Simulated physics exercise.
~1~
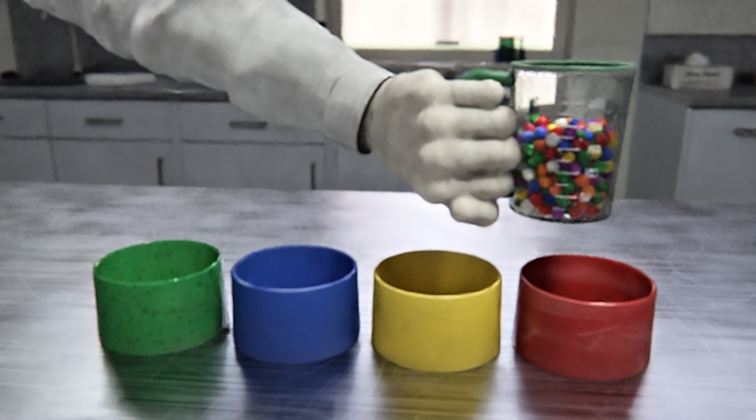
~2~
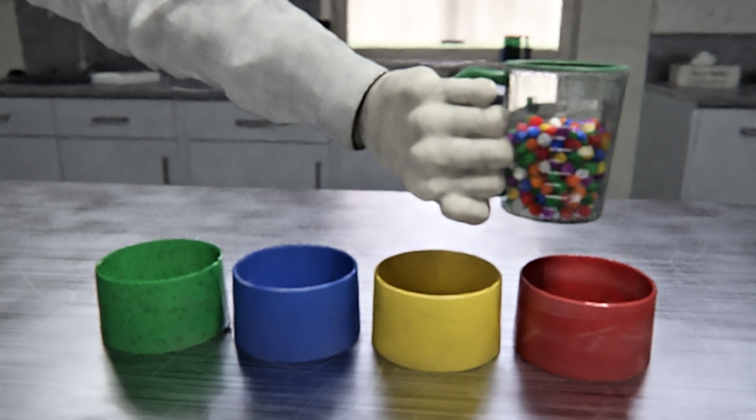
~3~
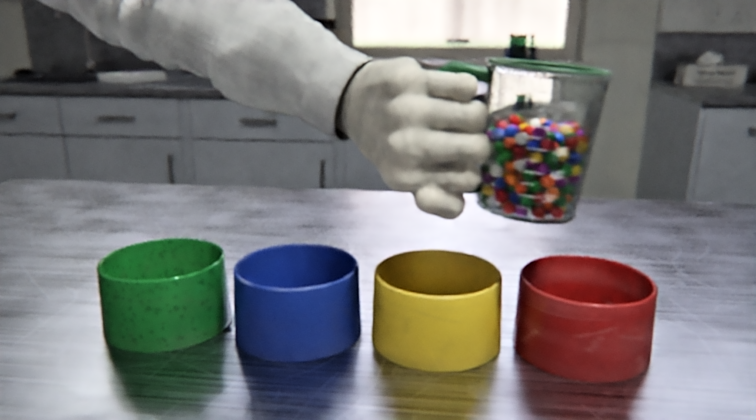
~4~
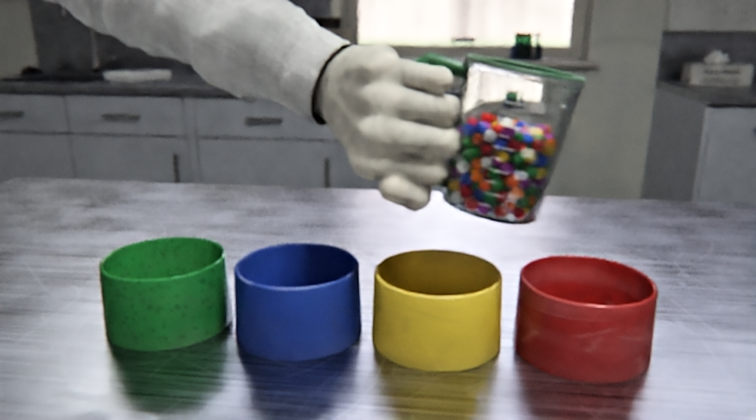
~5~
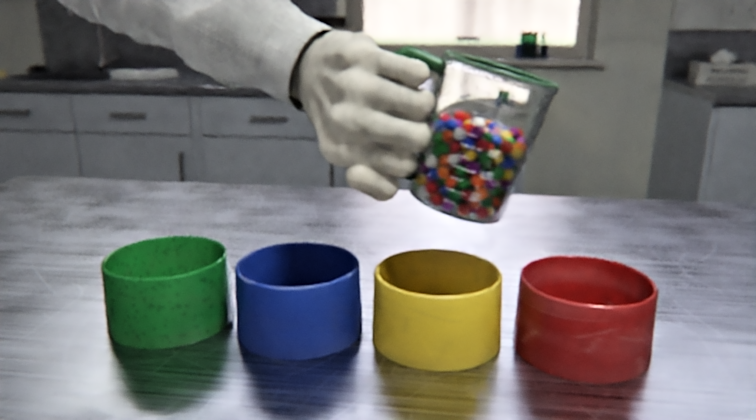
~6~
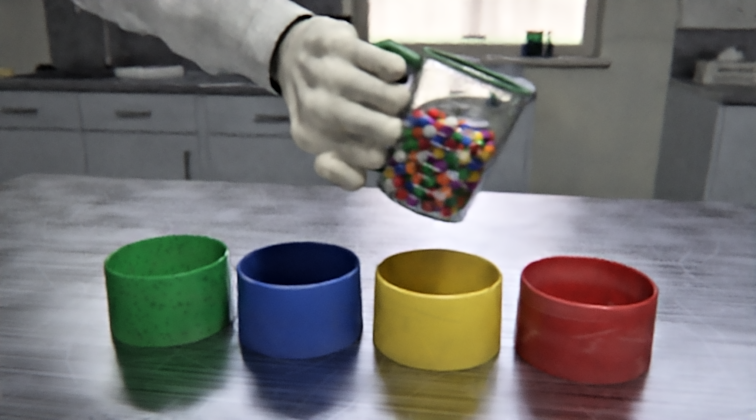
A clear cup of colorful beads, held by a white-gloved hand, moved left above the red and yellow dishes and gradually tilted to the right, while the four dishes below stayed on the table.
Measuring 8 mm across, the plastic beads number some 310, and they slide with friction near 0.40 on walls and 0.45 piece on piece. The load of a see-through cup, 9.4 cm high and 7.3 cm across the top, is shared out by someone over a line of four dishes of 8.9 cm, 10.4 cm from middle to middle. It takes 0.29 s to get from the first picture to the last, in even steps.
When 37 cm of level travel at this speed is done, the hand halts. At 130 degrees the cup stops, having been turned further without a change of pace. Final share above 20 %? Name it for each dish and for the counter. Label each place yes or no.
Red dish: No. Blue dish: No. Green dish: Yes. Yellow dish: No. Counter: No.
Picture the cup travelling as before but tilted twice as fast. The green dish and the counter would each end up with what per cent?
Green: 20, counter: 20.
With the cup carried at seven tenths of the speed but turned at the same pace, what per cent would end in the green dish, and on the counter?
Shares: Green 80, counter 10.
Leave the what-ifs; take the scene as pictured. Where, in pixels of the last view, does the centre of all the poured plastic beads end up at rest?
Somewhere near (169, 291) in the last picture.
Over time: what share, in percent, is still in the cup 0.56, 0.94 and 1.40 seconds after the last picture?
Close to 100, 95 and 0 per cent respectively.
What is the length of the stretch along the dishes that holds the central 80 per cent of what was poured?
I'd put it near 6 cm.
Then, 0.56 s after the last picture, tilt 72 degrees; cup holds 100 %.
Then, 0.94 s after the last picture, tilt 107 degrees; cup holds 95 %, green 5 %.
Then, 1.40 s after the last picture, tilt 130 degrees; cup holds 0 %, green 95 %.
In the end, red 0 %, blue 0 %, green 95 %, yellow 0 %, counter 5 %.
